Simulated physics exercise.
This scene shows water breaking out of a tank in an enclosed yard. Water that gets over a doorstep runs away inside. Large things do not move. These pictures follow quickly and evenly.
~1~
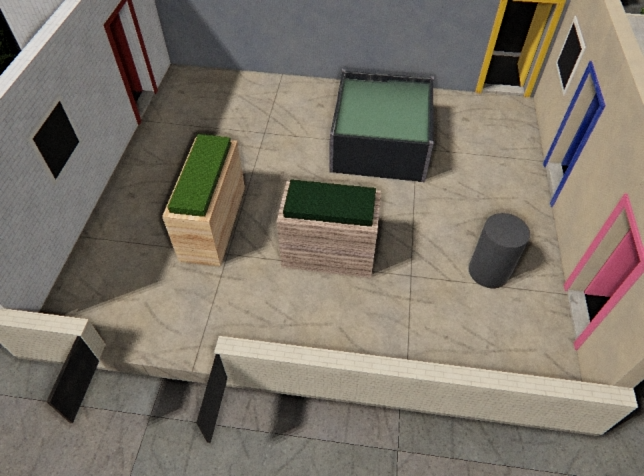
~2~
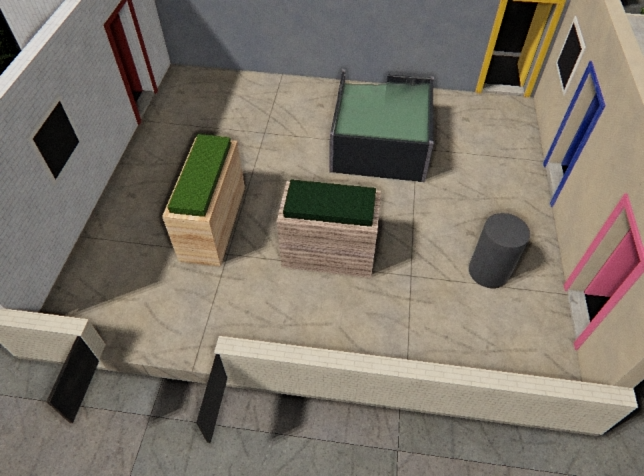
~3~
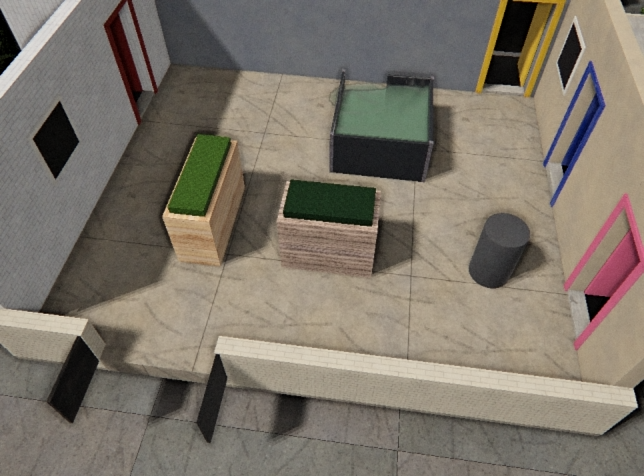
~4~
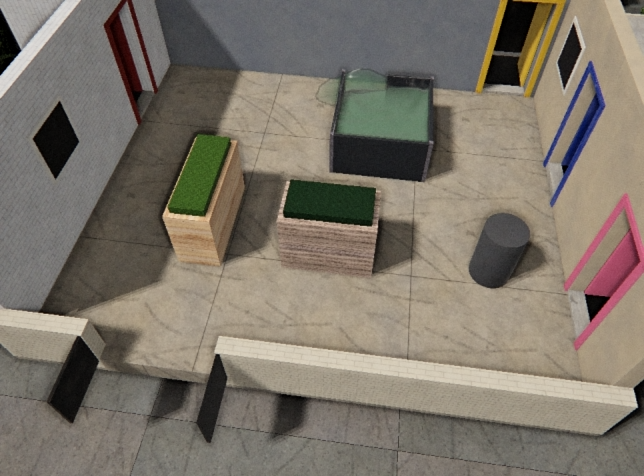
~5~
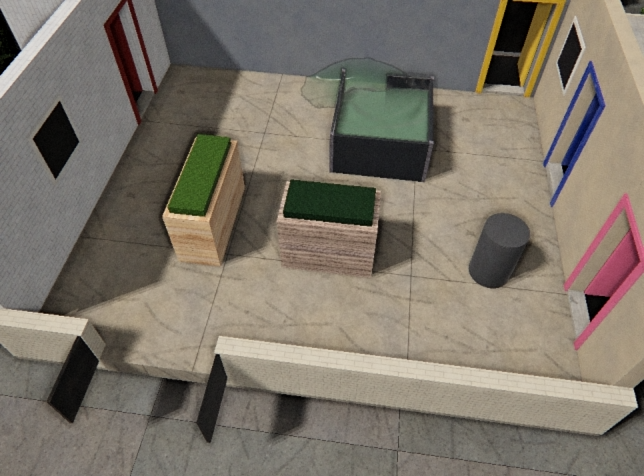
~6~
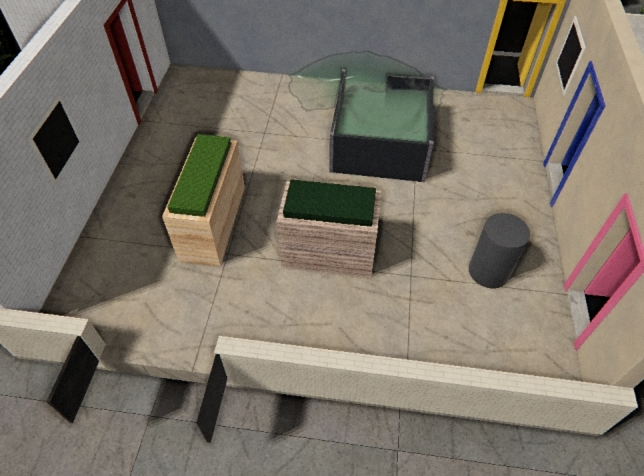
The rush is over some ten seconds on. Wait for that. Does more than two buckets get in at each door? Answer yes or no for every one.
Yellow door: Yes, blue door: No, red door: Yes, pink door: No.
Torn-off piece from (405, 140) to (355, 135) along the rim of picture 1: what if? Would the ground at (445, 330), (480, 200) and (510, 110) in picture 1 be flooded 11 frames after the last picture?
Taken in turn they're swamped, unwetted and unwetted.
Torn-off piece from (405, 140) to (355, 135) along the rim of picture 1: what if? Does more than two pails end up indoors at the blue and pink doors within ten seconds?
Blue falls short, pink exceeds the limit.
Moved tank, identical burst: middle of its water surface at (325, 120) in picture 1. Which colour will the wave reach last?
The pink door.
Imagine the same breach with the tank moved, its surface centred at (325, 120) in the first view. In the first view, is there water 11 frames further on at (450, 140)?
Point status: Waterlogged.
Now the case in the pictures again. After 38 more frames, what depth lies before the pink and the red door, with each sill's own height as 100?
Around 100 in a hundred for the first and 130 in a hundred for the second.
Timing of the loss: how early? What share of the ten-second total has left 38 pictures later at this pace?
Roughly 40 per cent.
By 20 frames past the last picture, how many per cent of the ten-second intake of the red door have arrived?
Close to 60 percent.
A moment on, water covers 15 % of the floor; the yellow door wet at the sill, nothing in, the blue door not reached, the red door not reached, the pink door not reached.
Next, water covers 30 % of the floor; the yellow door wet at the sill, nothing in, the blue door not reached, the red door under two buckets in, the pink door not reached.
Then, water covers 40 % of the floor; the yellow door under two buckets in, the blue door wet at the sill, nothing in, the red door over two buckets in, the pink door wet at the sill, nothing in.
Later, water covers 65 % of the floor; the yellow door over two buckets in, the blue door wet at the sill, nothing in, the red door far over two buckets in, the pink door wet at the sill, nothing in.
In the end, water covers 90 % of the floor; the yellow door over two buckets in, the blue door wet at the sill, nothing in, the red door far over two buckets in, the pink door under two buckets in.
